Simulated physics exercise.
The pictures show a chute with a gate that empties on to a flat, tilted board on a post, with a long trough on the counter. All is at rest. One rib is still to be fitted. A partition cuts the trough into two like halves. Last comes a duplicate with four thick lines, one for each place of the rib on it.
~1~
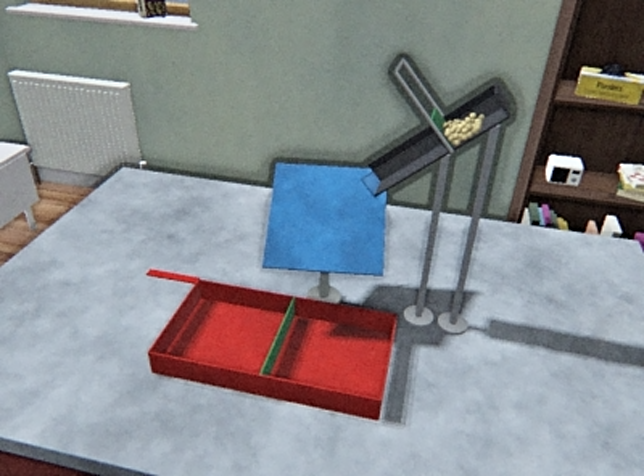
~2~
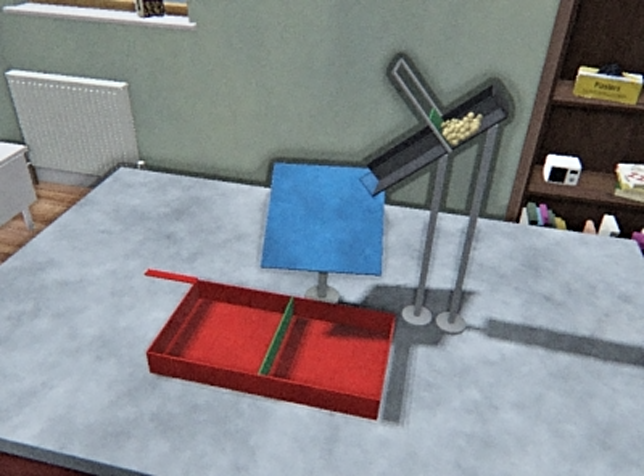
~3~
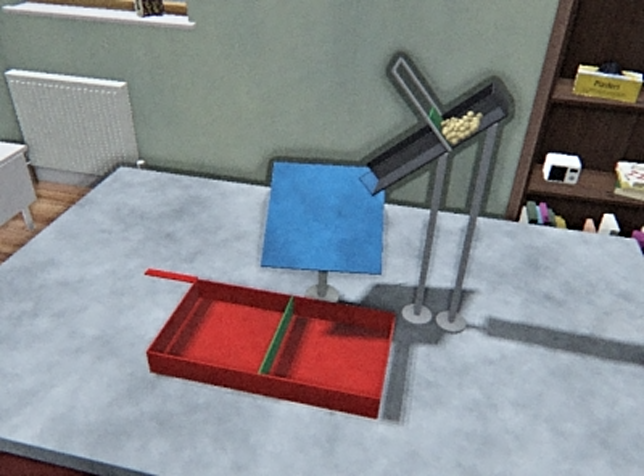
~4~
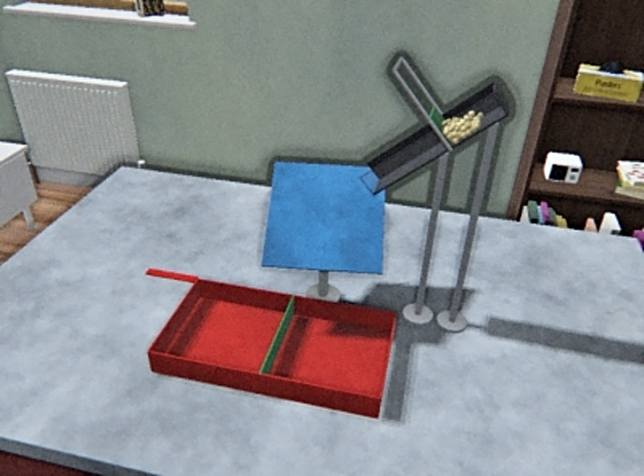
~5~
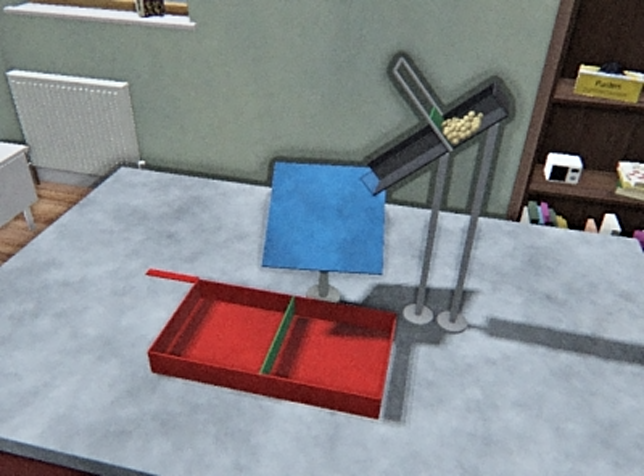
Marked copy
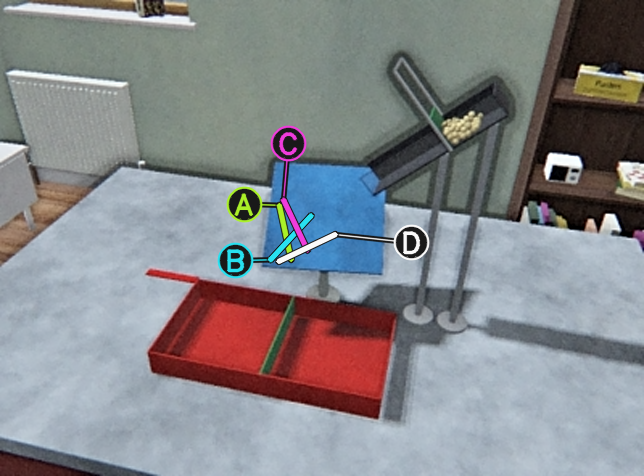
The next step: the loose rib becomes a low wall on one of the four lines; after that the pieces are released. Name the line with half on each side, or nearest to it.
Take B.
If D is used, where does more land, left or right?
Left.
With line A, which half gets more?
Right.
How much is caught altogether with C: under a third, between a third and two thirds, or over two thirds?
It is over two thirds.
On the marked copy, line A from (279, 205) to (291, 259); line B from (311, 215) to (270, 259); line C from (283, 199) to (307, 250); line D from (335, 234) to (278, 261).
With A, of what is caught, a small part in the left half, most in the right.
With B, of what is caught, about two thirds in the left half, about a third in the right.
With C, of what is caught, a small part in the left half, nearly all in the right.
With D, of what is caught, most in the left half, a small part in the right.
